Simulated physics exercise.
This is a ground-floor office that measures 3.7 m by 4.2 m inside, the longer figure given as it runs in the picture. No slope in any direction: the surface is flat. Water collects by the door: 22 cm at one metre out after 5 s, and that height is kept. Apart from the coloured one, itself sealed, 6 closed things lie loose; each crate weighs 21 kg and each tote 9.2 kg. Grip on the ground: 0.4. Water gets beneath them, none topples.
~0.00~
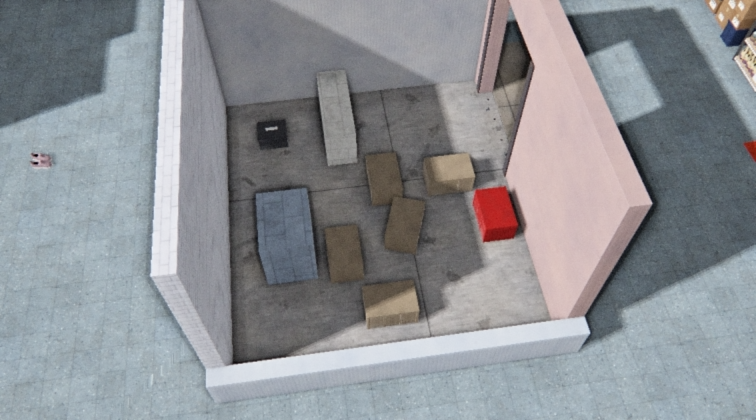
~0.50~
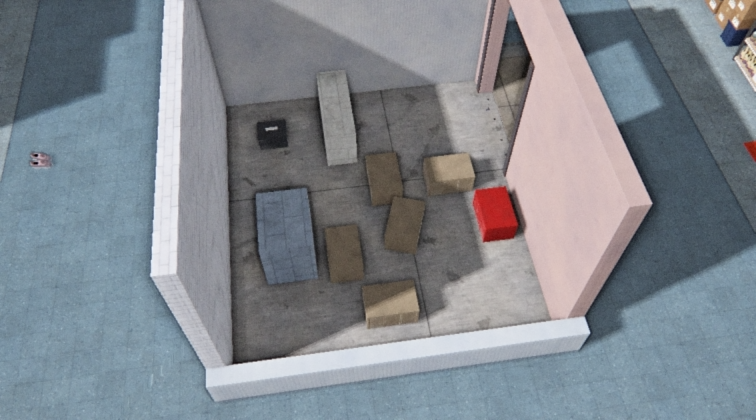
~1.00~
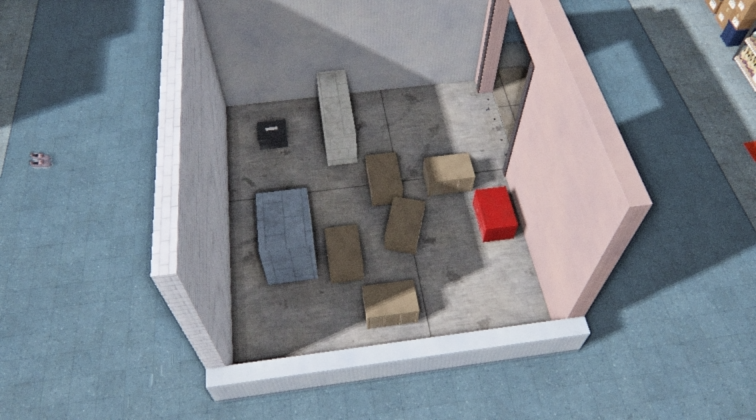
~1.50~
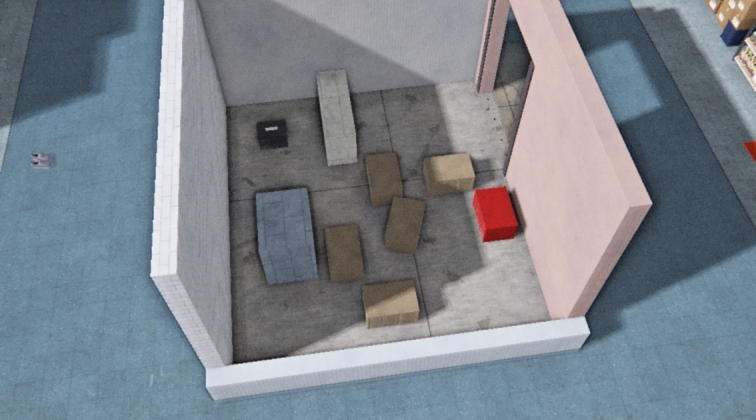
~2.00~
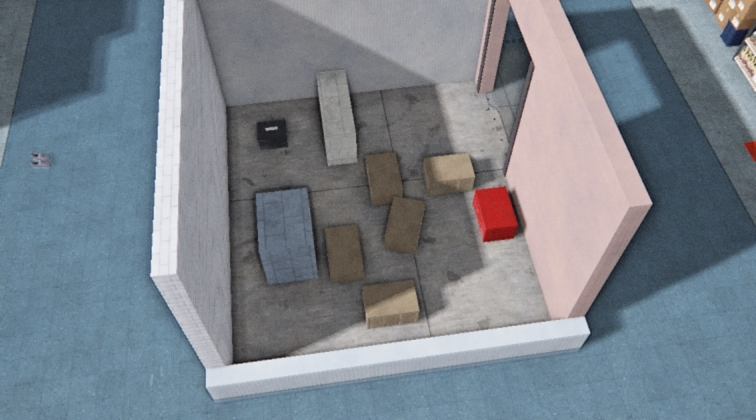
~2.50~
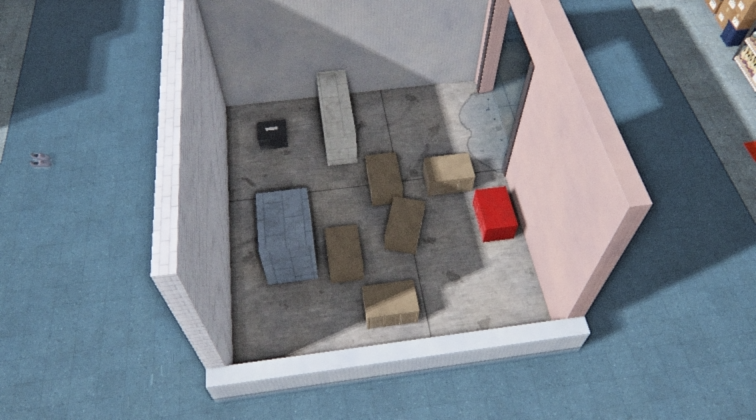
In the video, a roofless room holding scattered boxes and a red crate stays still while the paving outside turns bluer with water, and a thin patch of water then spreads just inside the doorway at the upper right.
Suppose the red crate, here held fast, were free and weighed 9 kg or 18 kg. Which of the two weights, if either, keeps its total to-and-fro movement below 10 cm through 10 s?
Heavier wins.
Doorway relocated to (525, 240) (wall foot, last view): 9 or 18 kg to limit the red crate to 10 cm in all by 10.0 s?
Under that change no listed mass suffices.
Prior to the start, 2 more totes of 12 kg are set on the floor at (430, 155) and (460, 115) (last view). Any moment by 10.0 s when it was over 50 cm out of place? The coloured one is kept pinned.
Respectively, exceeded and exceeded.
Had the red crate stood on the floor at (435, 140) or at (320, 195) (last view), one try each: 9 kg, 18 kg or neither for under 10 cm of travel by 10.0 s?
Going in order: Neither weight works, neither weight works.
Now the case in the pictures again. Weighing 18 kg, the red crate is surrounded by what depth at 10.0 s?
Around 4 cm.
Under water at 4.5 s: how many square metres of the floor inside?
The covered patch comes to about 4.0 m2.
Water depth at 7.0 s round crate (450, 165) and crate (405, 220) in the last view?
Depth approx. 6 cm / 5 cm.
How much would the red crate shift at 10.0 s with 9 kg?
I'd put it at about 30 cm.
After 3.5 s the red crate would be 0 cm from its start with 9 kg and 0 cm from its start with 18 kg; 0 cm of water round it then.
After 4.5 s the red crate would be 0 cm from its start with 9 kg and 0 cm from its start with 18 kg; 0 cm of water round it then.
After 7.0 s the red crate would be 24 cm from its start with 9 kg and 0 cm from its start with 18 kg; 3 cm of water round it then.
After 10.0 s the red crate would be 29 cm from its start with 9 kg and 1 cm from its start with 18 kg; 4 cm of water round it then.
